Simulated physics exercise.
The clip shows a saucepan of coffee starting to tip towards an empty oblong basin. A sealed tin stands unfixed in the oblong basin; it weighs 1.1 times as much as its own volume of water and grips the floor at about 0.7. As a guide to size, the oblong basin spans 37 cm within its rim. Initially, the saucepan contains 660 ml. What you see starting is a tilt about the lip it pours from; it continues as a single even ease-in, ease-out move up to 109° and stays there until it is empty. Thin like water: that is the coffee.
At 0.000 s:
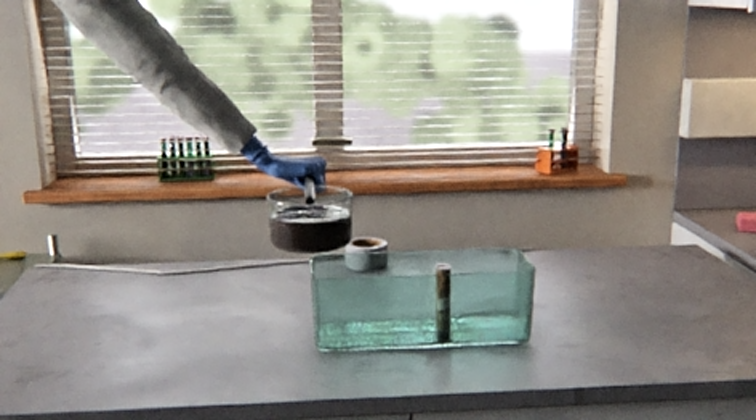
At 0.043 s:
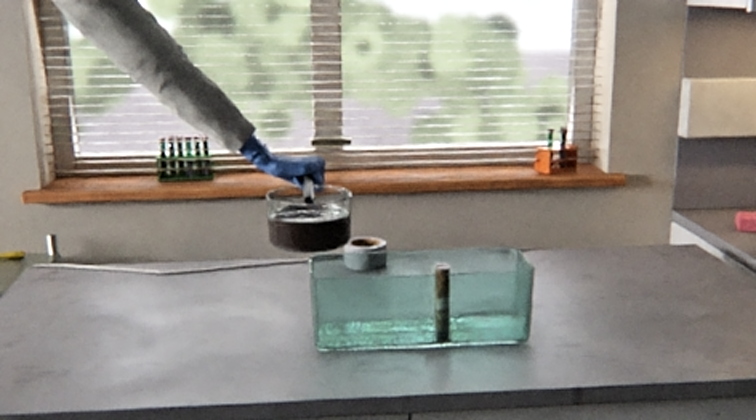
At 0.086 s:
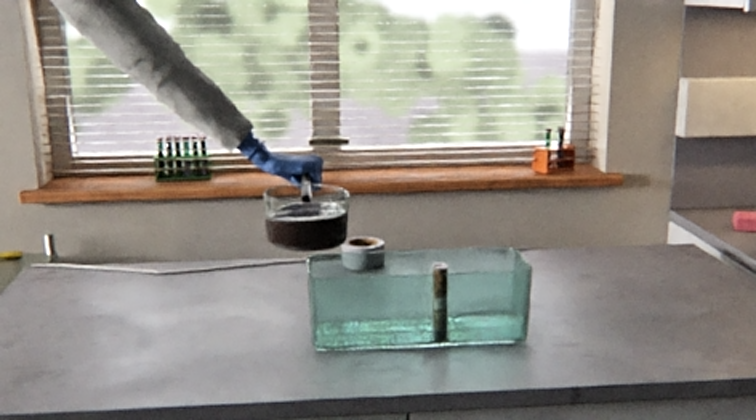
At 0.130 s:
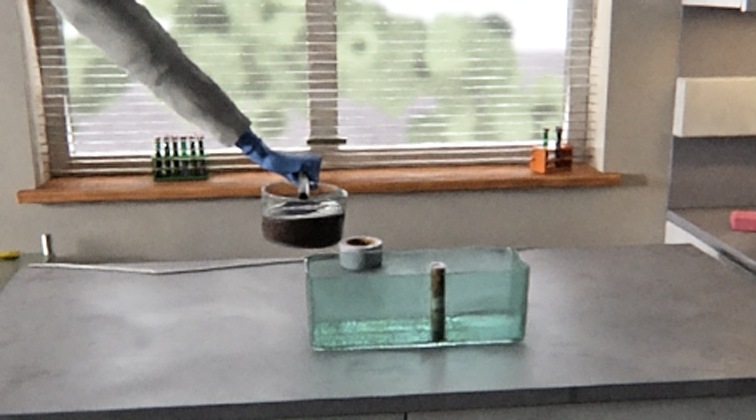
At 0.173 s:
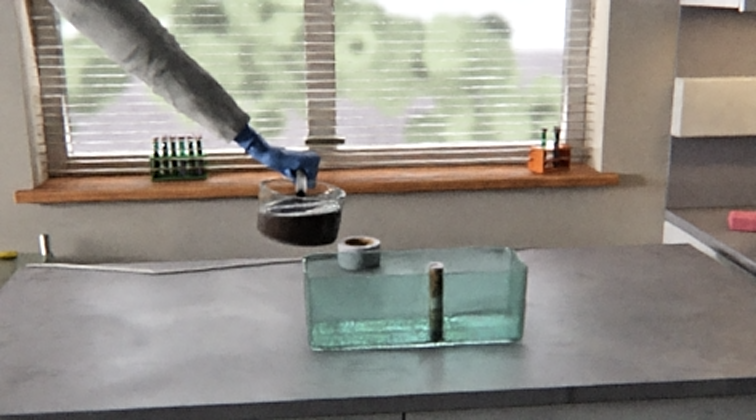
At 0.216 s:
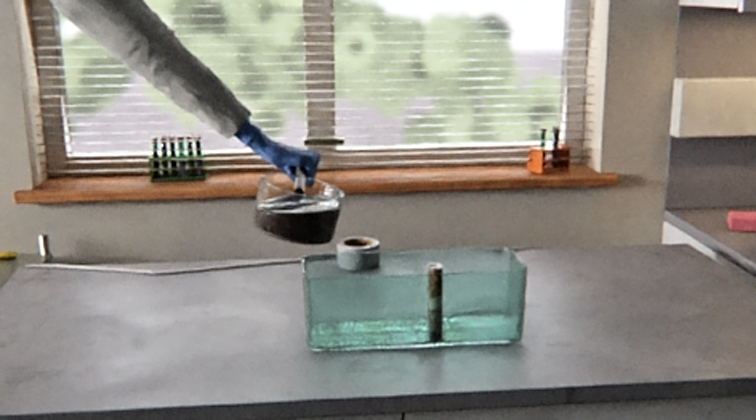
At first, a blue-gloved hand holds a clear pan of dark coffee almost level above a greenish glass basin on a grey worktop, near a small round tin. Then the hand slowly tilts the pan rightward, its lean growing slightly faster, and the coffee shifts inside, still within the pan.
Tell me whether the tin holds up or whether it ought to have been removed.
Overturned.
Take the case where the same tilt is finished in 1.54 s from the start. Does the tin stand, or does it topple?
The tin would stay balanced.
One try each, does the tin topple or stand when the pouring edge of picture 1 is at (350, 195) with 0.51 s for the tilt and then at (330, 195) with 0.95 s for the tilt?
In the first try it comes down; in the second it remains standing.
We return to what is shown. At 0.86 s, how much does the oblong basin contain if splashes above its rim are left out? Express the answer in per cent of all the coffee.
The share is close to 64 percent.
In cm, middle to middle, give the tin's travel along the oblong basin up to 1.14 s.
Near 7 cm of travel.
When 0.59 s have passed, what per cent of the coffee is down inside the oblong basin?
Around 0%.
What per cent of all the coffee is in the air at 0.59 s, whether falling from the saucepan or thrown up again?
At that moment, about 26 percent.
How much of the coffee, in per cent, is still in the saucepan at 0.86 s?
Close to 12 percent of the whole amount.
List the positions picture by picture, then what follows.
In the first frame, it leans 0°; its right rim is at (352, 195); the coffee meets the walls at (271, 215) and (350, 212); the oblong basin's rim runs from (311, 268) to (527, 260); the tin's top is at (443, 269).
In the second frame, it leans 1°; its right rim is at (351, 195); the coffee meets the walls at (270, 214) and (349, 211).
In the third frame, it leans 2°; its right rim is at (348, 195); the coffee meets the walls at (267, 213) and (346, 210).
In the fourth frame, it leans 5°; its right rim is at (346, 194); the coffee meets the walls at (264, 212) and (343, 207).
In the fifth frame, it leans 9°; its right rim is at (344, 195); the coffee meets the walls at (260, 209) and (341, 205).
In the sixth frame, it leans 13°; its right rim is at (343, 195); the coffee meets the walls at (258, 205) and (340, 203).
After 0.59 s the tilt is 74° and 73 per cent is still to pour; the tin stands where it began.
After 0.86 s the tilt is 106° and 12 per cent is still to pour; the tin stands where it began.
After 1.14 s the tilt is 109° and 0 per cent is still to pour; the tin leans 37°.
After 1.45 s the tilt is 109° and 0 per cent is still to pour; the tin lies on its side.
In the end the tin lies on its side.
